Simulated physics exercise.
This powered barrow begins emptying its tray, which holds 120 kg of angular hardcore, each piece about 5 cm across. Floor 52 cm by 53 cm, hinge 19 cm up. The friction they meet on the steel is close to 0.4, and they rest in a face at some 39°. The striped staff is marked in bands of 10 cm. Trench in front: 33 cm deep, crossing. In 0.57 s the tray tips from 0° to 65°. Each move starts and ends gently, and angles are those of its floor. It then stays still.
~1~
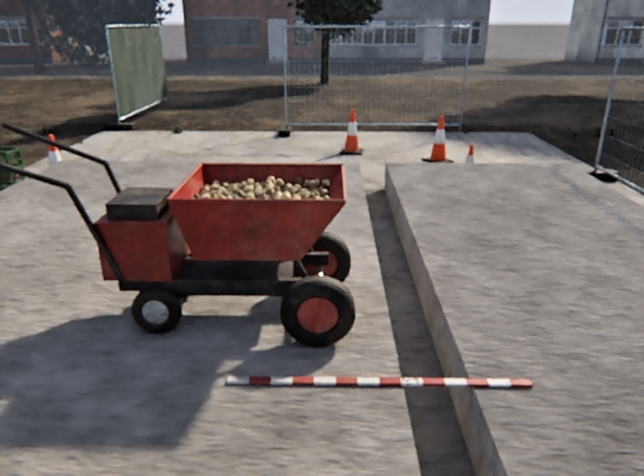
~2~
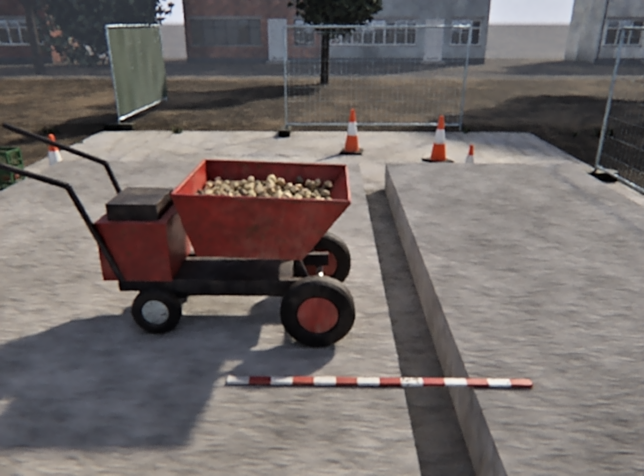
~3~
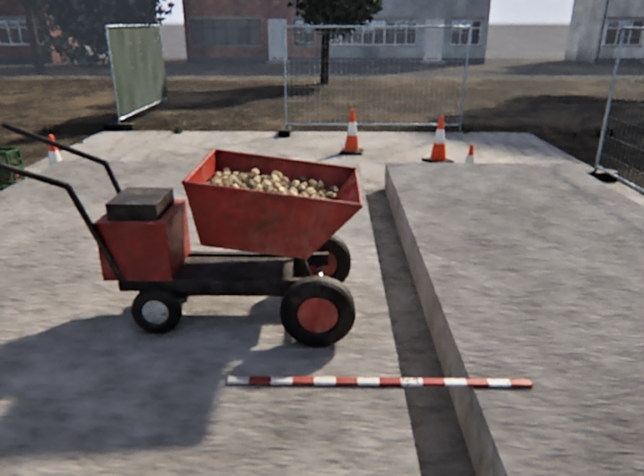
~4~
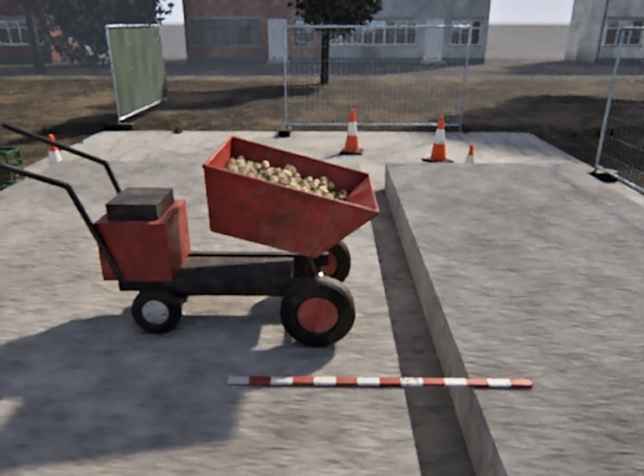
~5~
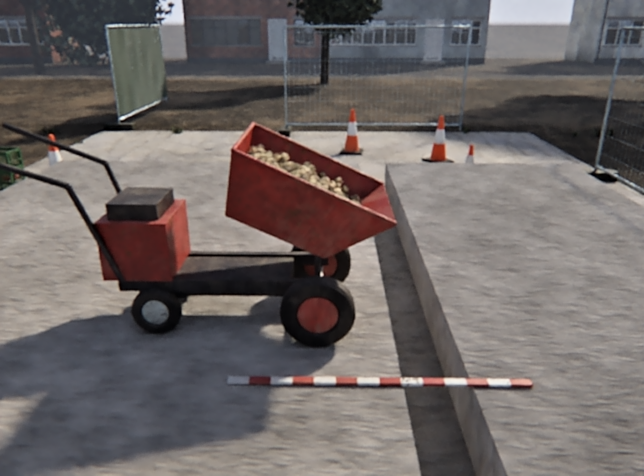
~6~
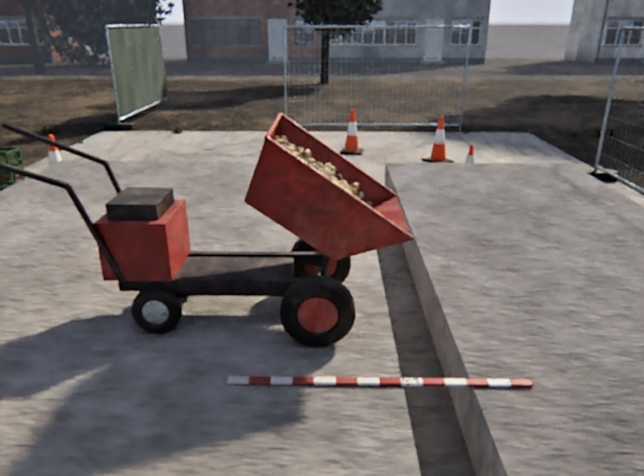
Red powered barrow standing beside a trench on concrete, its stone-filled tray tilting gently then steeply forward to the right.
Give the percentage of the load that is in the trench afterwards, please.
Near 10 per cent of the load.
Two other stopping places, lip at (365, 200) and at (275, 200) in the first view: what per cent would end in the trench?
I'd say some 5 per cent and some 50 per cent.
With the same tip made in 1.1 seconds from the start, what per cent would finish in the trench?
About 15 percent, I'd say.
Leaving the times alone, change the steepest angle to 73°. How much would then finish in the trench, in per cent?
Trench share: Approx. 20%.
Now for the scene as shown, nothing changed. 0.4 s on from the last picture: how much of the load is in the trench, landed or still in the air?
By that moment, roughly 5 per cent of the load.
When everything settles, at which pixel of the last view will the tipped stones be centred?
The resting stones are centred at roughly (492, 314).
Then, 0.1 s after the last picture the floor is at 55°, 100 % in the tray; the foremost stones are at (406, 247).
Then, 0.4 s after the last picture the floor is at 65°, 87 % in the tray, 3 % in the trench, 9 % past the trench; the foremost stones are at (494, 307).
Then, 0.7 s after the last picture the floor is at 65°, 43 % in the tray, 3 % in the trench, 53 % past the trench; the foremost stones are at (619, 322).
Then, 2.7 s after the last picture the floor is at 65°, 34 % in the tray, 10 % in the trench, 55 % past the trench; the foremost stones are past the picture's edge.
